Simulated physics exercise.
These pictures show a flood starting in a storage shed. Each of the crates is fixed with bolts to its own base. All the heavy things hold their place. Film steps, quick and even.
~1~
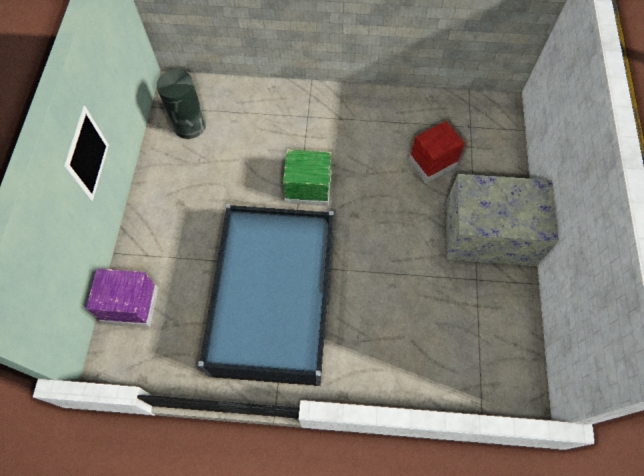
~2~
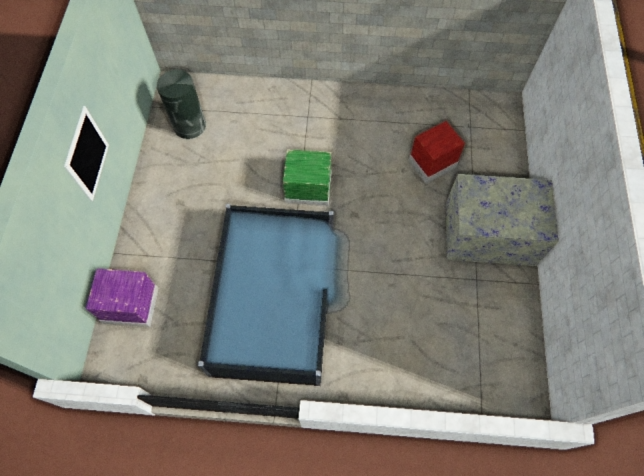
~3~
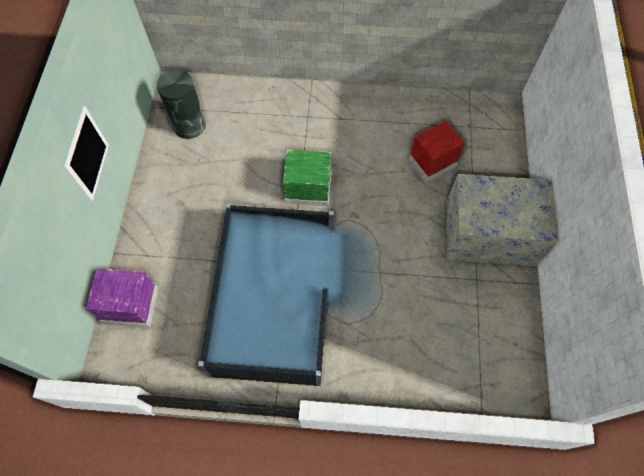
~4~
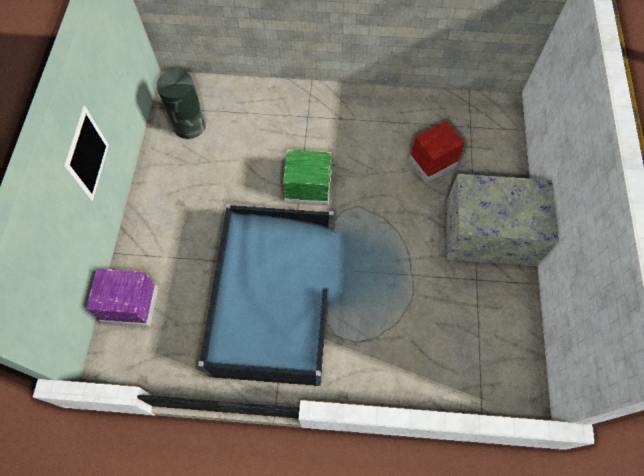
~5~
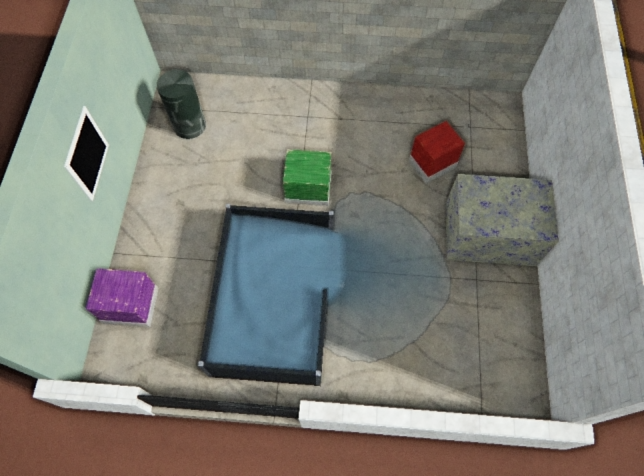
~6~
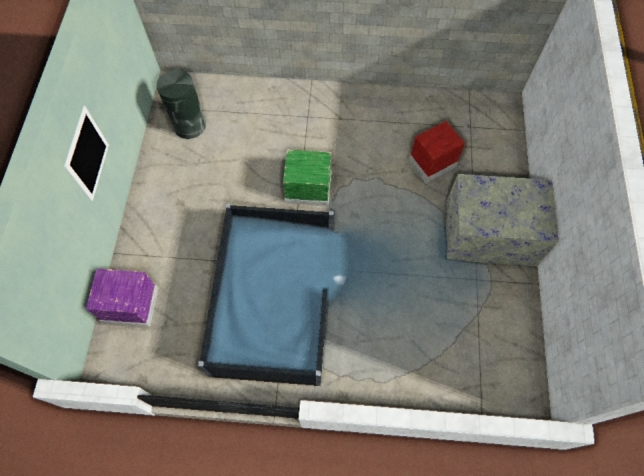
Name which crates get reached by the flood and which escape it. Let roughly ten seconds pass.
The red crate gets reached; the purple crate escapes it; the green crate escapes it.
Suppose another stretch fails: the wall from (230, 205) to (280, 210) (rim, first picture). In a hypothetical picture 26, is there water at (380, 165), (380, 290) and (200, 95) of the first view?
The first comes out untouched, the second untouched, the third soaked.
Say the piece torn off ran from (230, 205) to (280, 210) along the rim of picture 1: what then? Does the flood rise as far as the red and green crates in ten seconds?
First the red crate: It is left alone; then the green crate: It is hit.
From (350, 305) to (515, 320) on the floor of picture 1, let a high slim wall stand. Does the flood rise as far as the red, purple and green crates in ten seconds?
Verdict: Red crate gets reached, purple crate is left alone, green crate is left alone.
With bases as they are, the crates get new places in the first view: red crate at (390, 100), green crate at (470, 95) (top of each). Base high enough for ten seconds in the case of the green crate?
In short: The green one is wetted.
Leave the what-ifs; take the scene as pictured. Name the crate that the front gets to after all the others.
Last is the purple crate.
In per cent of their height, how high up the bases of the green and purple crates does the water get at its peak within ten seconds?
Roughly 30 percent, then 70 percent.
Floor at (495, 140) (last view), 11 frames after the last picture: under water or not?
Answer: Flooding.
A moment on, water covers 30 % of the floor; the red crate water round its plinth, the purple crate not reached, the green crate not reached.
Next, water covers 35 % of the floor; the red crate water round its plinth, the purple crate not reached, the green crate not reached.
Then, water covers 55 % of the floor; the red crate water round its plinth, the purple crate not reached, the green crate water round its plinth.
Later, water covers 75 % of the floor; the red crate water round its plinth, the purple crate water round its plinth, the green crate water round its plinth.
In the end, water covers 95 % of the floor; the red crate was topped, the purple crate stayed above the water, the green crate stayed above the water.
